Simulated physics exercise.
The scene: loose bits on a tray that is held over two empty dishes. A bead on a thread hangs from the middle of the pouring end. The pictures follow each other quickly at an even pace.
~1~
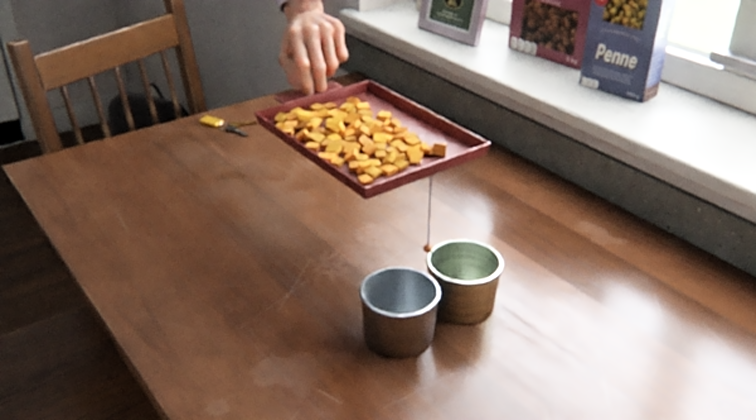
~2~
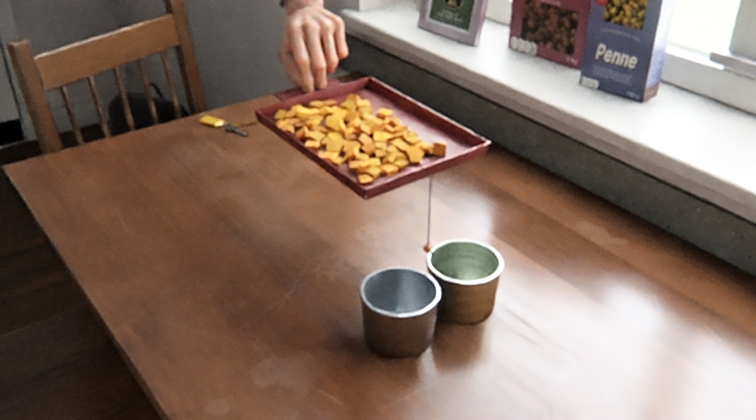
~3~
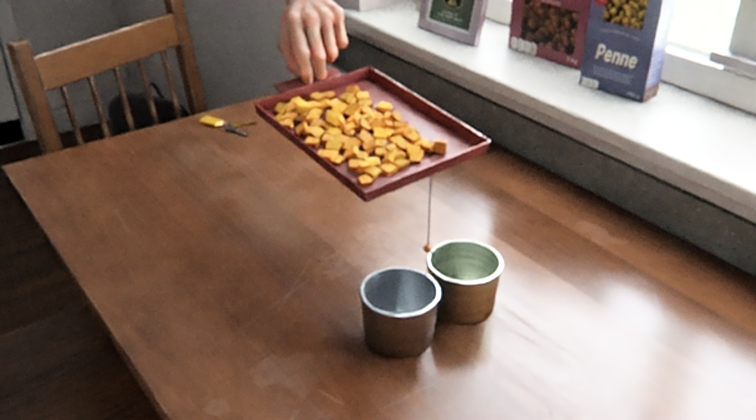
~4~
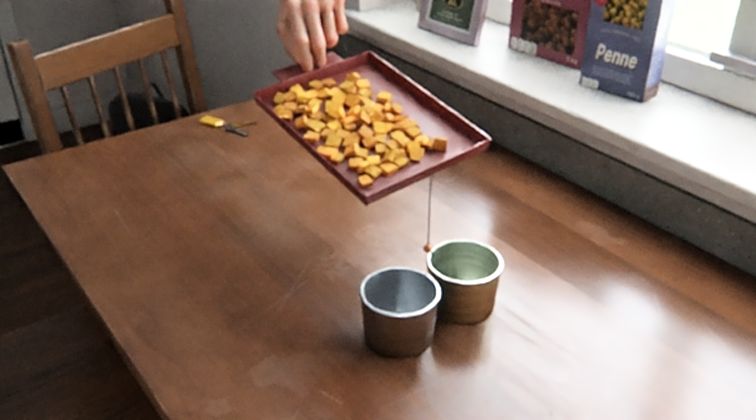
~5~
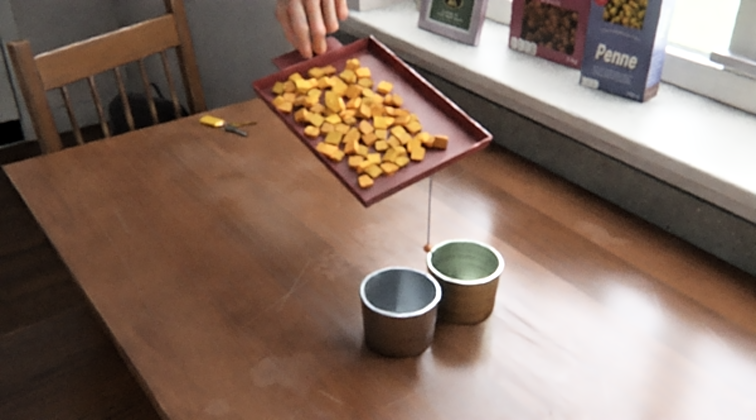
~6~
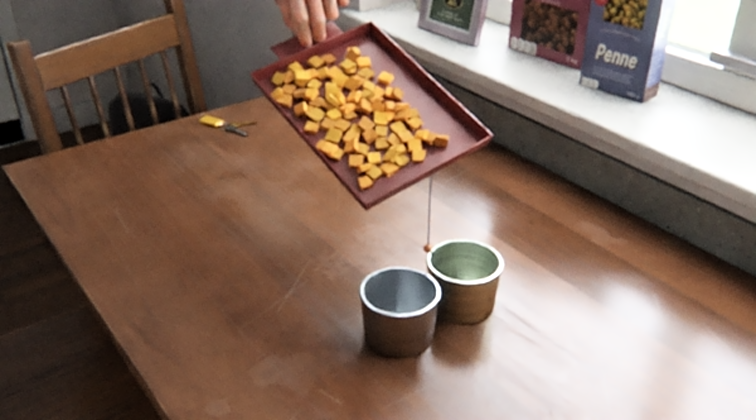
In this clip, a hand holds a dark red tray of small orange-yellow pieces above two empty metal cups on a wooden table, then gradually raises the far end, tilting the tray toward its near left corner.
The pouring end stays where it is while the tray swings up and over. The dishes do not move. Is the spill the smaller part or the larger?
In the dishes lies more than half of it.
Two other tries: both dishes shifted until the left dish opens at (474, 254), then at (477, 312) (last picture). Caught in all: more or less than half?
First the smaller part, then less than half.
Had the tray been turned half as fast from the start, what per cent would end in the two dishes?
Roughly 70 in a hundred.
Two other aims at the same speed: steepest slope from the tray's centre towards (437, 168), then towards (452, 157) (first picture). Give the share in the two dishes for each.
About 50 and 50 per cent.
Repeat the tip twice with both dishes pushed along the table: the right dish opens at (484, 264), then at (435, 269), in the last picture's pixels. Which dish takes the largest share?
In turn: The left one; the dish on the left.
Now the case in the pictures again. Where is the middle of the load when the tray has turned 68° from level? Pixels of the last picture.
At about (369, 154).
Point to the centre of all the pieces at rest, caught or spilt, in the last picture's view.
Roughly at (391, 330).
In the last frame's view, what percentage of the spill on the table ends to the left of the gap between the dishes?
Roughly 90 in a hundred.
Soon after the last picture, tray tipped steeply; all on the tray.
A little later, tray tipped past a quarter turn; a small part on the tray; about half in the left dish; about a quarter outside both; about a quarter in the air.
Later still, tray tipped past a quarter turn; about two thirds in the left dish; about a third outside both.
At rest, tray tipped past a quarter turn; about two thirds in the left dish; none in the right dish; about a third outside both.
